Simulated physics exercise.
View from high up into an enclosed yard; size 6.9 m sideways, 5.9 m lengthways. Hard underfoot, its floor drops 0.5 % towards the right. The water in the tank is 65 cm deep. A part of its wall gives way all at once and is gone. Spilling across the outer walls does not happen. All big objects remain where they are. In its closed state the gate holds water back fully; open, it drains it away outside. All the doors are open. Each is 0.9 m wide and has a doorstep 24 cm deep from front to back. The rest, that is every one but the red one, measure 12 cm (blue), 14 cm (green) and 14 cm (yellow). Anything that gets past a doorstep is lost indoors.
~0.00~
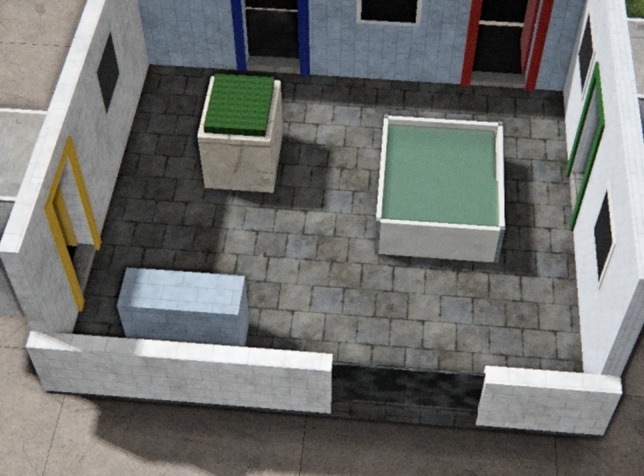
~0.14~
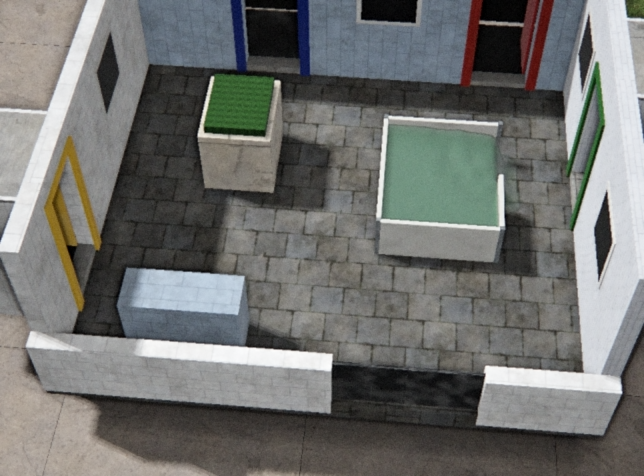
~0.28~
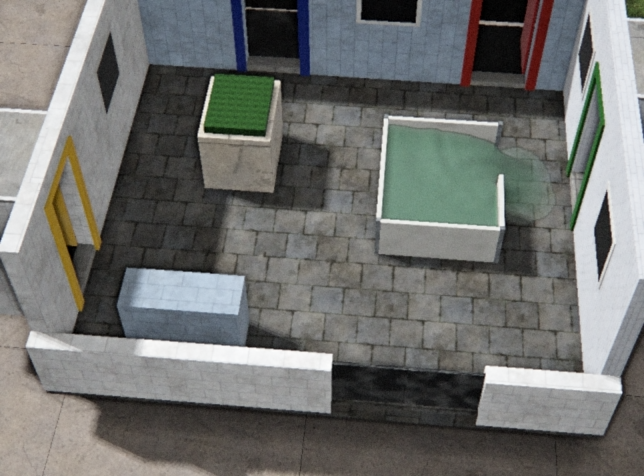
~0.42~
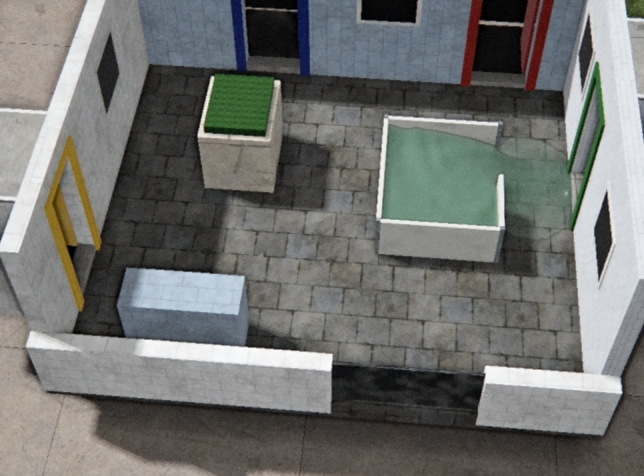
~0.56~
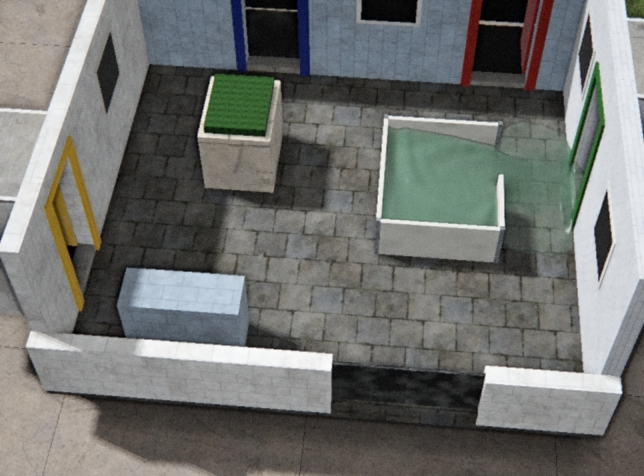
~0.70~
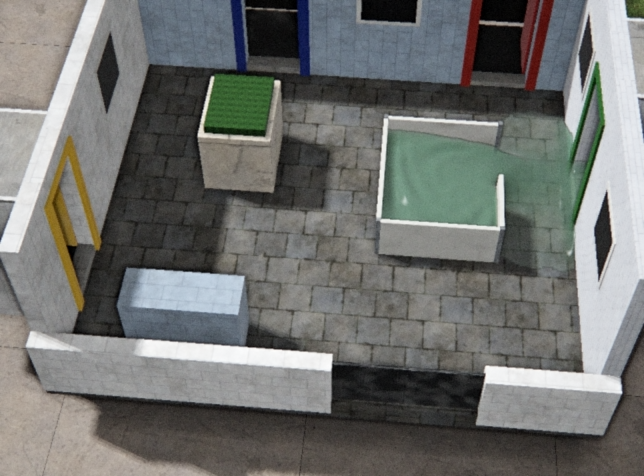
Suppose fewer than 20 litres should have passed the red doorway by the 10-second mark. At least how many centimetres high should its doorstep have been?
I would say at least 16 cm.
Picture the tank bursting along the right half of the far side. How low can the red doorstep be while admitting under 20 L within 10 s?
I'd say close to 31 cm.
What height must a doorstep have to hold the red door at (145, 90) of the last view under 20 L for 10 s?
Roughly 7.0 cm.
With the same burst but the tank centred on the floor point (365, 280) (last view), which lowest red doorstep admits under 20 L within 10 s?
Then it needs to be around 15 cm high.
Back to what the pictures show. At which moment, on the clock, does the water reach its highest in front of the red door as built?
2.2 s.
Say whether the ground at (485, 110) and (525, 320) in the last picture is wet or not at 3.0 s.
Taking them in turn, they come out submerged and submerged.
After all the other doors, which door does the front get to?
The yellow one.
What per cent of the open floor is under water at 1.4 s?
10 %.
After 1.4 s water covers 10 % of the floor, deepest (44 cm) near (567, 187); it has not reached the red door.
After 3.0 s water covers 35 % of the floor, deepest (28 cm) near (567, 187); 15 cm at the red door, 40 litres in over its 9 cm doorstep.
After 10.0 s water covers 95 % of the floor, deepest (10 cm) near (562, 104); 7 cm at the red door, 89 litres in over its 9 cm doorstep.
At the red door as built, the water arrived by 1.5 s and peaked near 17 cm at 2.2 s.
With a doorstep of 14 cm, 30 litres would have come in within the 10 s; with 19 cm, 8 litres. So under 20 litres takes about 16 cm.
